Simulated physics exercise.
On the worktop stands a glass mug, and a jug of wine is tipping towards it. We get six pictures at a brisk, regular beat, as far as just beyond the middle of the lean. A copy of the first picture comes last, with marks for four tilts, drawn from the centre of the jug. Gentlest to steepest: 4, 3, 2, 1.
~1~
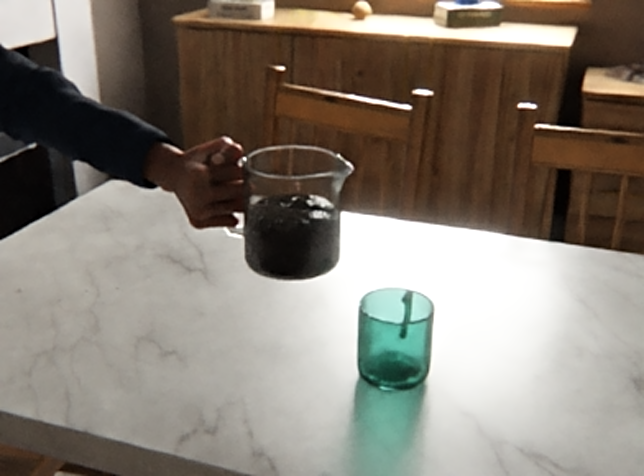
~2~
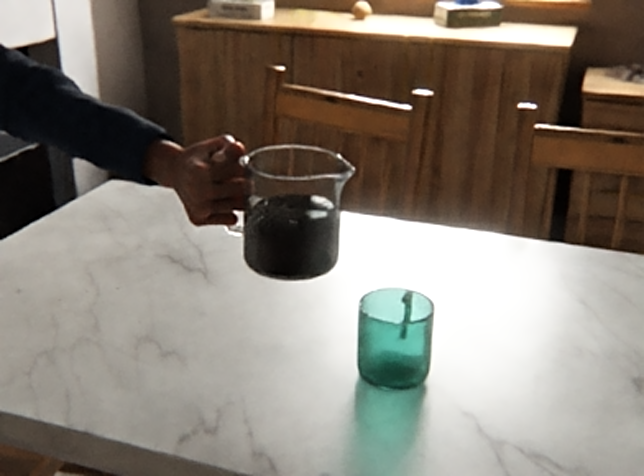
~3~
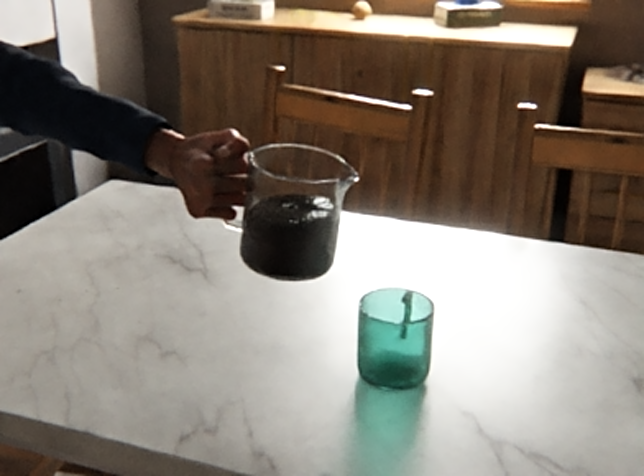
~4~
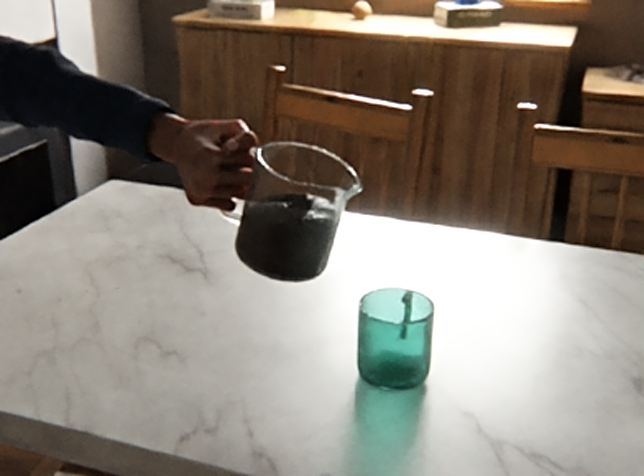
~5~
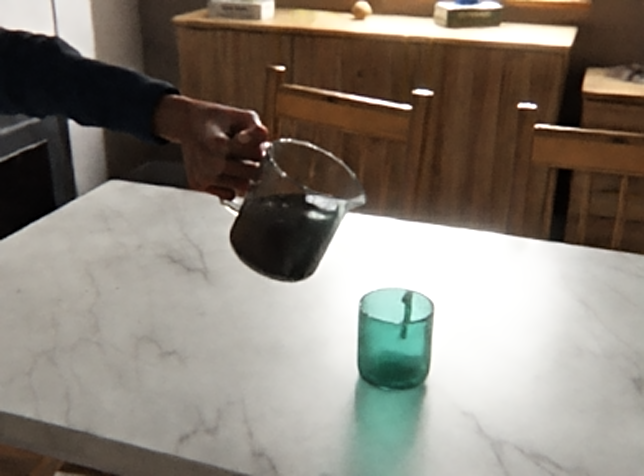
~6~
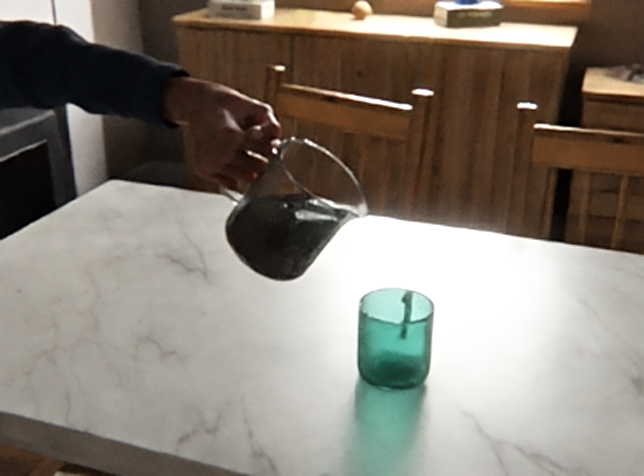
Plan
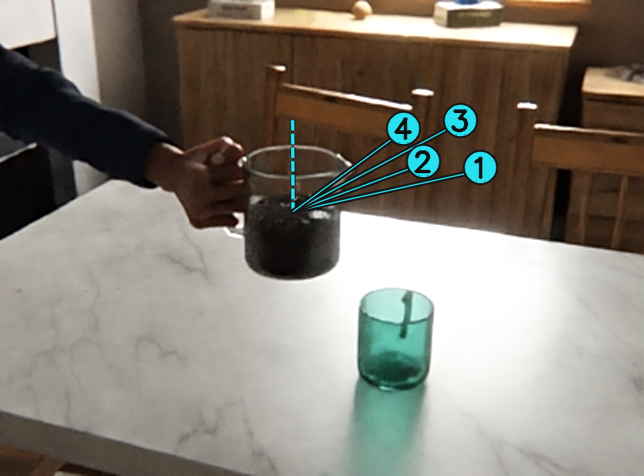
A hand holding a glass jug of dark liquid gradually tilts it rightward above a marble table.
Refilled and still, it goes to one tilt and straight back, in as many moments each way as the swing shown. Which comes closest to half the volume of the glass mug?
Use line 1.
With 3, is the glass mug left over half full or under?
Under.
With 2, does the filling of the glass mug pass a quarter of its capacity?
Yes, it does.
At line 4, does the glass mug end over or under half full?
Under half.
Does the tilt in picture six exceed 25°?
Yes, it does.
On the marked copy, 1 at (464, 173); 2 at (408, 169); 3 at (446, 129); 4 at (390, 139).
With 1, the glass mug ends with about 51 % of what it can hold.
With 2, the glass mug ends with about 32 % of what it can hold.
With 3, the glass mug ends with about 16 % of what it can hold.
With 4, the glass mug ends with about 5 % of what it can hold.
